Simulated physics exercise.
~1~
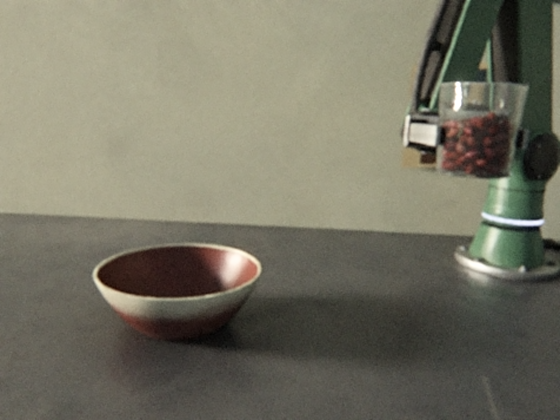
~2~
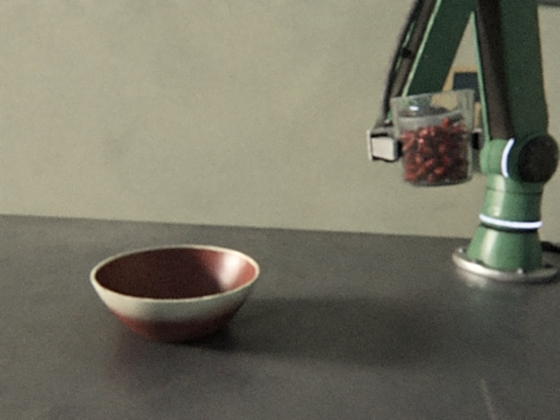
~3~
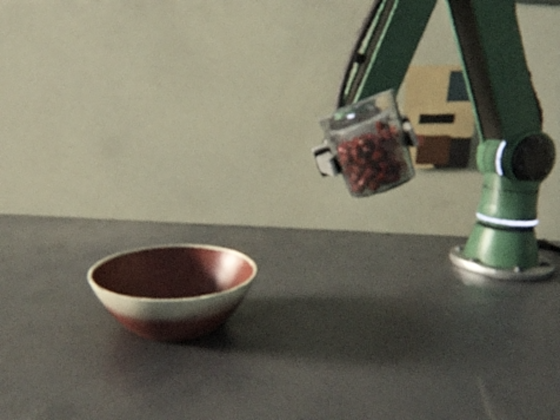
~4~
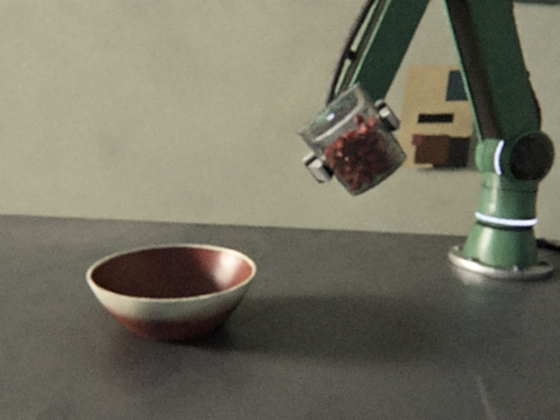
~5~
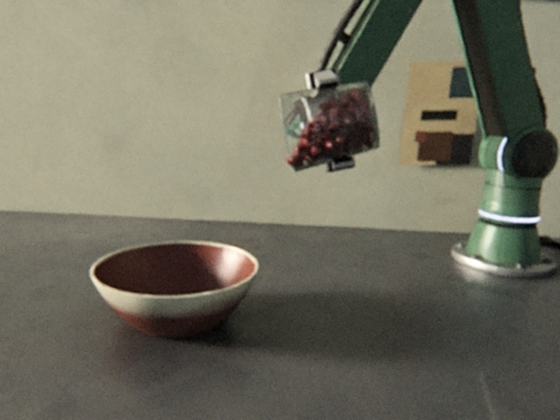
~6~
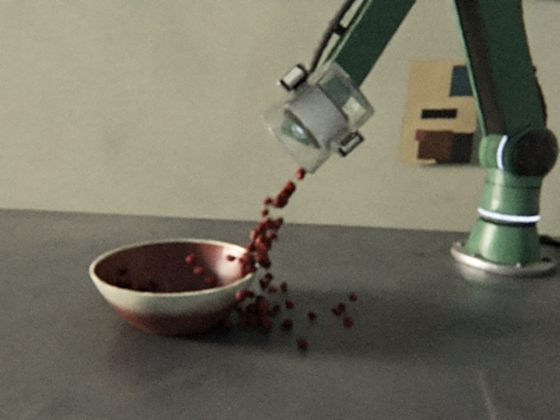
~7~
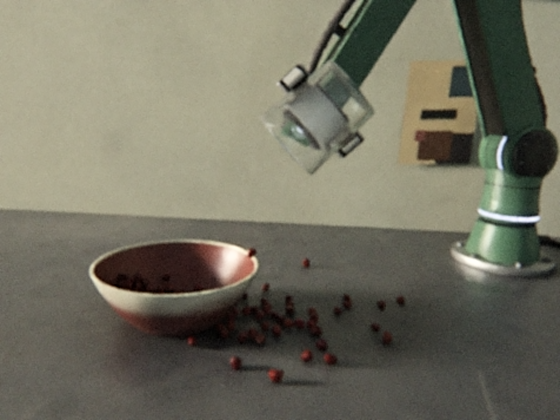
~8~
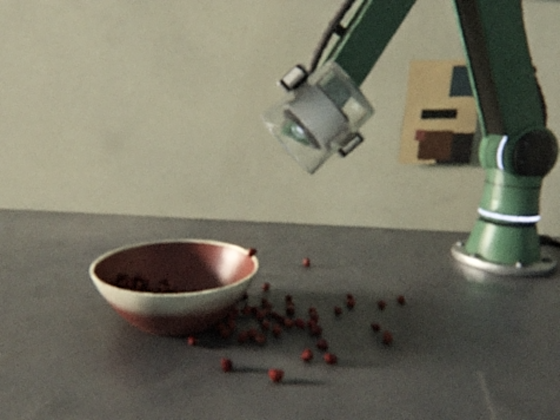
At the start, a green robot arm at the right holds a clear beaker of dark red beans upright, while a brown bowl with a pale rim sits on a grey table to the left. The arm carries the beaker left toward the bowl, tipping it further as it goes. Once the beaker lies on its side, the beans slide toward its mouth. The arm then turns it upside down, and the beans pour out in a stream, some into the bowl and others onto the table. At the end, the emptied beaker hangs still above beans scattered beside the bowl.
